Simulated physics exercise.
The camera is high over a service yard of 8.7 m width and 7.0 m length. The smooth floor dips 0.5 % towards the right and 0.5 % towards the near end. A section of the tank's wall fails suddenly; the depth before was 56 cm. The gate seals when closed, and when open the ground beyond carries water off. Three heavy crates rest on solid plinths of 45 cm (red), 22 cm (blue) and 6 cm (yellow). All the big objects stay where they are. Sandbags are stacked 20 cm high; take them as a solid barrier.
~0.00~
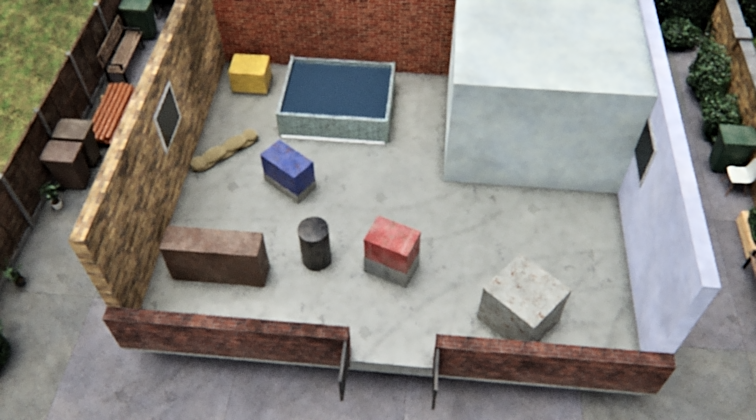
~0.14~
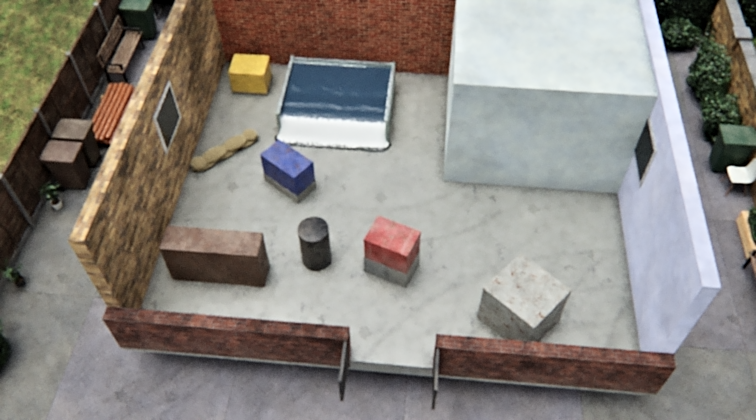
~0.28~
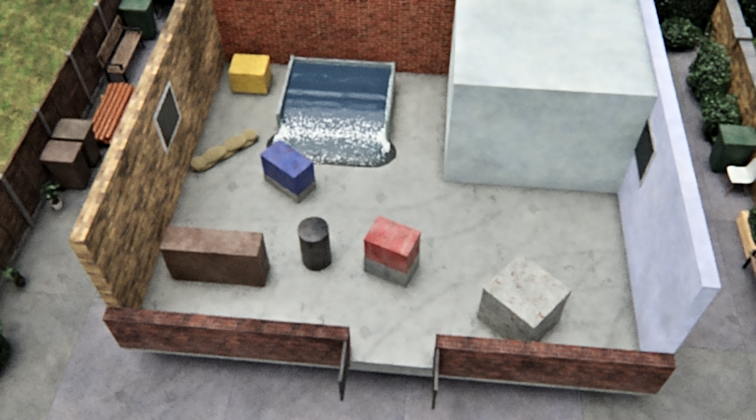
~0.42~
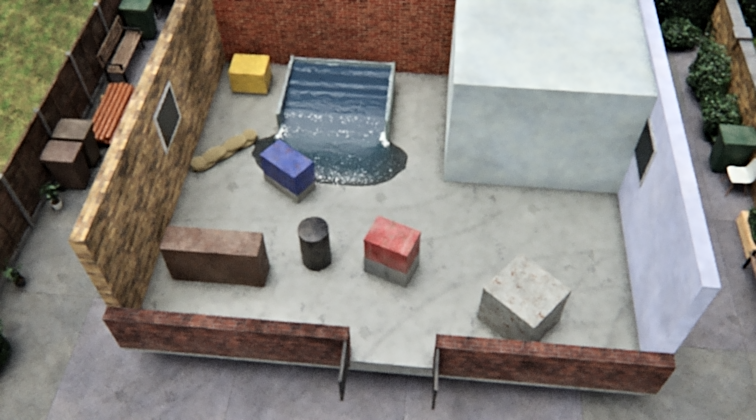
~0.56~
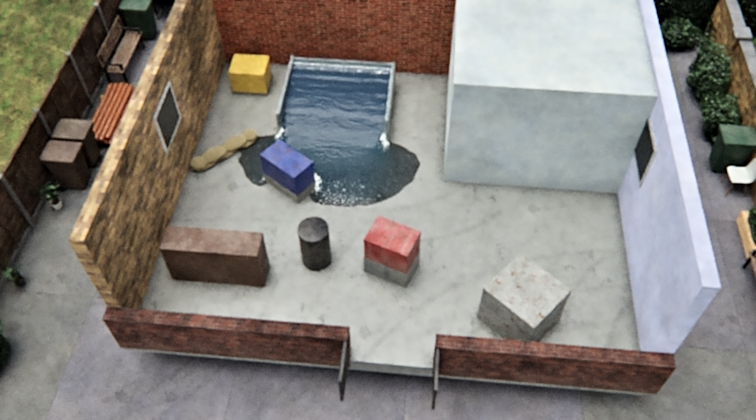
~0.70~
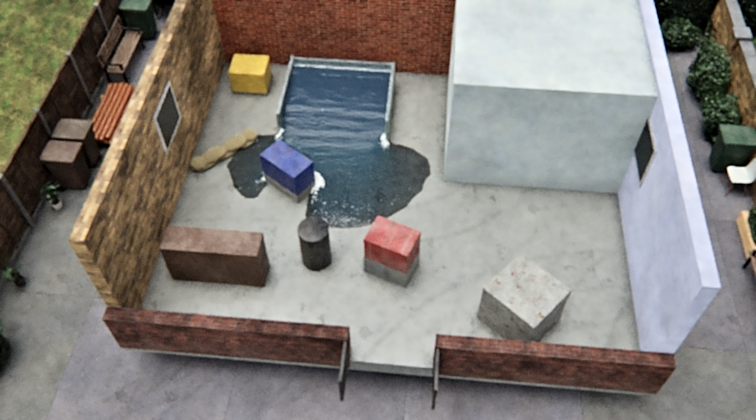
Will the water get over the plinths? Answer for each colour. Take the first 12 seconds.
The red crate keeps dry; the blue crate is soaked; the yellow crate keeps dry.
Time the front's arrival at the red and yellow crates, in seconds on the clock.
Arrival: Red 0.9 s, yellow 3.8 s.
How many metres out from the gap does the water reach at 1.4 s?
About 4.4 m.
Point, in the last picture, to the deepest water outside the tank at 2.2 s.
At about (353, 259).
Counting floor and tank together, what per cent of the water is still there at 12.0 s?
Some 84 per cent remains.
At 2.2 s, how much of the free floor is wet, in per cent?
Near 40 per cent is wet.
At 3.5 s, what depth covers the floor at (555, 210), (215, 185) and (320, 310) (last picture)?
Roughly 0, 6 and 3 cm, in turn.
After 1.4 s water covers 25 % of the floor and is deepest (38 cm) near (296, 166); red plinth reached, blue plinth reached, yellow plinth not reached.
After 2.2 s water covers 40 % of the floor and is deepest (32 cm) near (353, 259); red plinth reached, blue plinth reached, yellow plinth not reached.
After 3.5 s water covers 60 % of the floor and is deepest (20 cm) near (135, 328); red plinth reached, blue plinth reached, yellow plinth not reached.
After 7.0 s water covers 80 % of the floor and is deepest (14 cm) near (554, 365); red plinth reached, blue plinth reached, yellow plinth reached.
After 12.0 s water covers 85 % of the floor and is deepest (12 cm) near (616, 196); highest at the red plinth 31 cm, highest at the blue plinth 46 cm, highest at the yellow plinth 2 cm.
